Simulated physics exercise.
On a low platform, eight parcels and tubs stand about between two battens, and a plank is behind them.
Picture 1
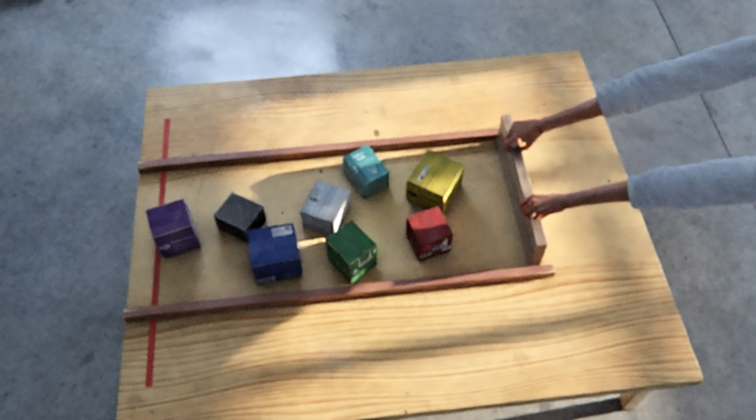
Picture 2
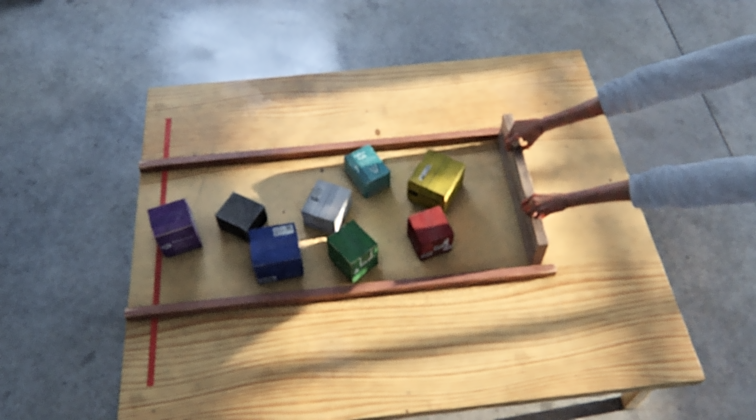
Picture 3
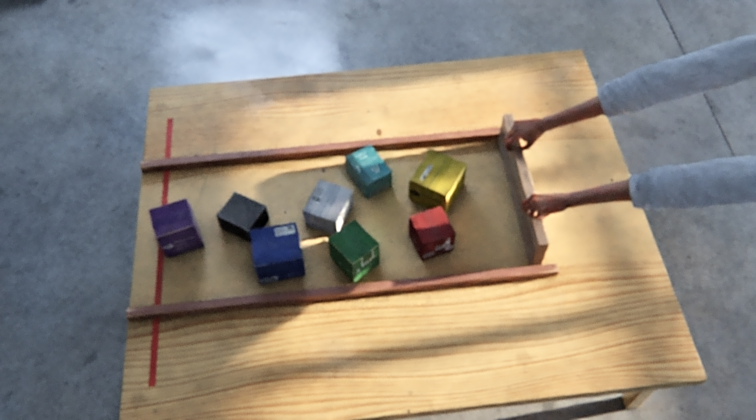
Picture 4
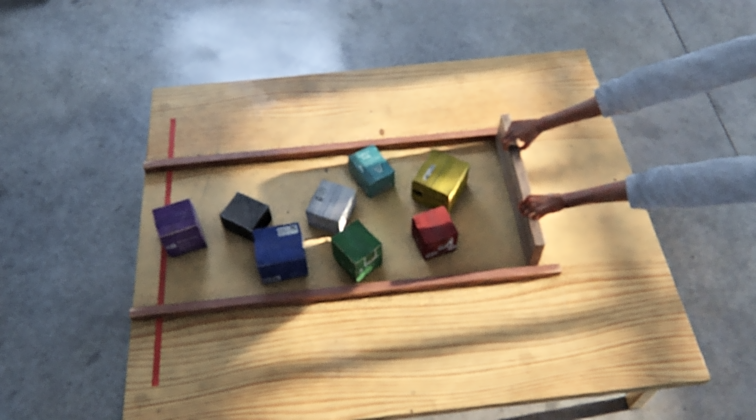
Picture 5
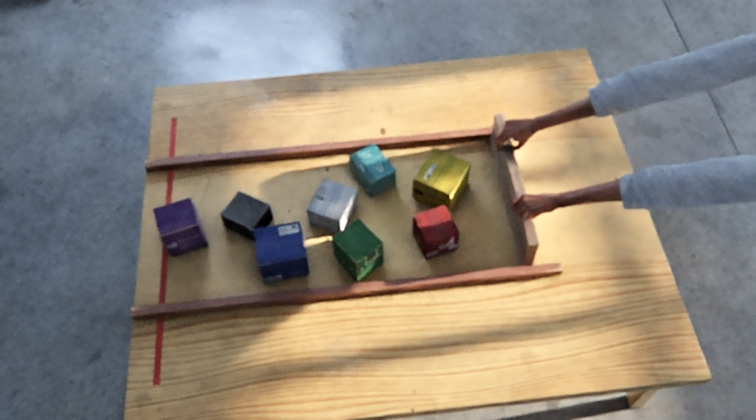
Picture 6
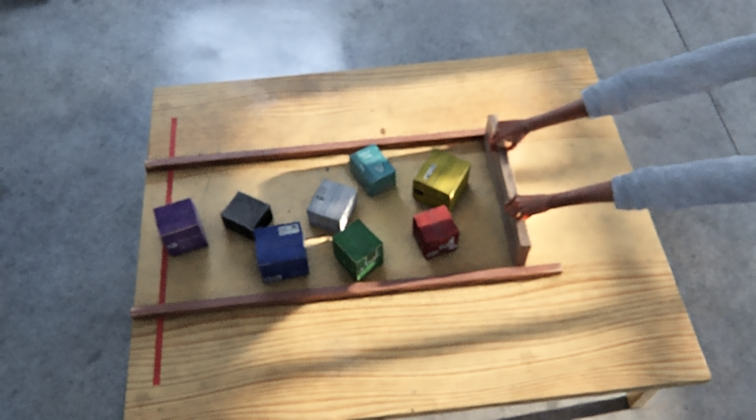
Two hands, their grey-sleeved arms reaching in from the right, hold a plank upright across a wooden table seen from above on a concrete floor. Between two reddish battens sit eight boxes: purple by a red line at left, then black, blue, silver, green, turquoise, red and yellow. The view drifts very slightly, then the hands slide the plank a little left while the boxes stay put.
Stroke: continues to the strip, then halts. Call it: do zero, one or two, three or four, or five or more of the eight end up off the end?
Five or more end up off it.
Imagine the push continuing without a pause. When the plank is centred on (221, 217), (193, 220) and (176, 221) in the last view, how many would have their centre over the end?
First 3, then 4, finally 5.
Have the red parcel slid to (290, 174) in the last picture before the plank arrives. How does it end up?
Started there, the object drops over the edge.
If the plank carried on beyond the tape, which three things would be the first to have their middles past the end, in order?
I'd say the purple parcel leads, followed by the black crate, then the blue parcel.
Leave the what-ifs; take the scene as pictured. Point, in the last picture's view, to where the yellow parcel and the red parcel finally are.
(141, 222) and (143, 259), roughly.
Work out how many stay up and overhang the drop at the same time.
It would come to 3.
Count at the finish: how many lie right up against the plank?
3.
Soon after, none off yet; purple parcel at rest near (181, 228); black crate at rest near (247, 216); blue parcel at rest near (282, 252).
Then, none off yet; purple parcel moved a little near (166, 232); black crate moved about its own width near (211, 222); blue parcel moved about its own width near (220, 258).
Further on, one off so far; purple parcel on the ground near (123, 308); black crate moved well along near (130, 232); blue parcel moved well along near (132, 264).
At rest, the number that fall off is five or more; fallen, green parcel, white parcel, blue parcel, black crate and purple parcel.
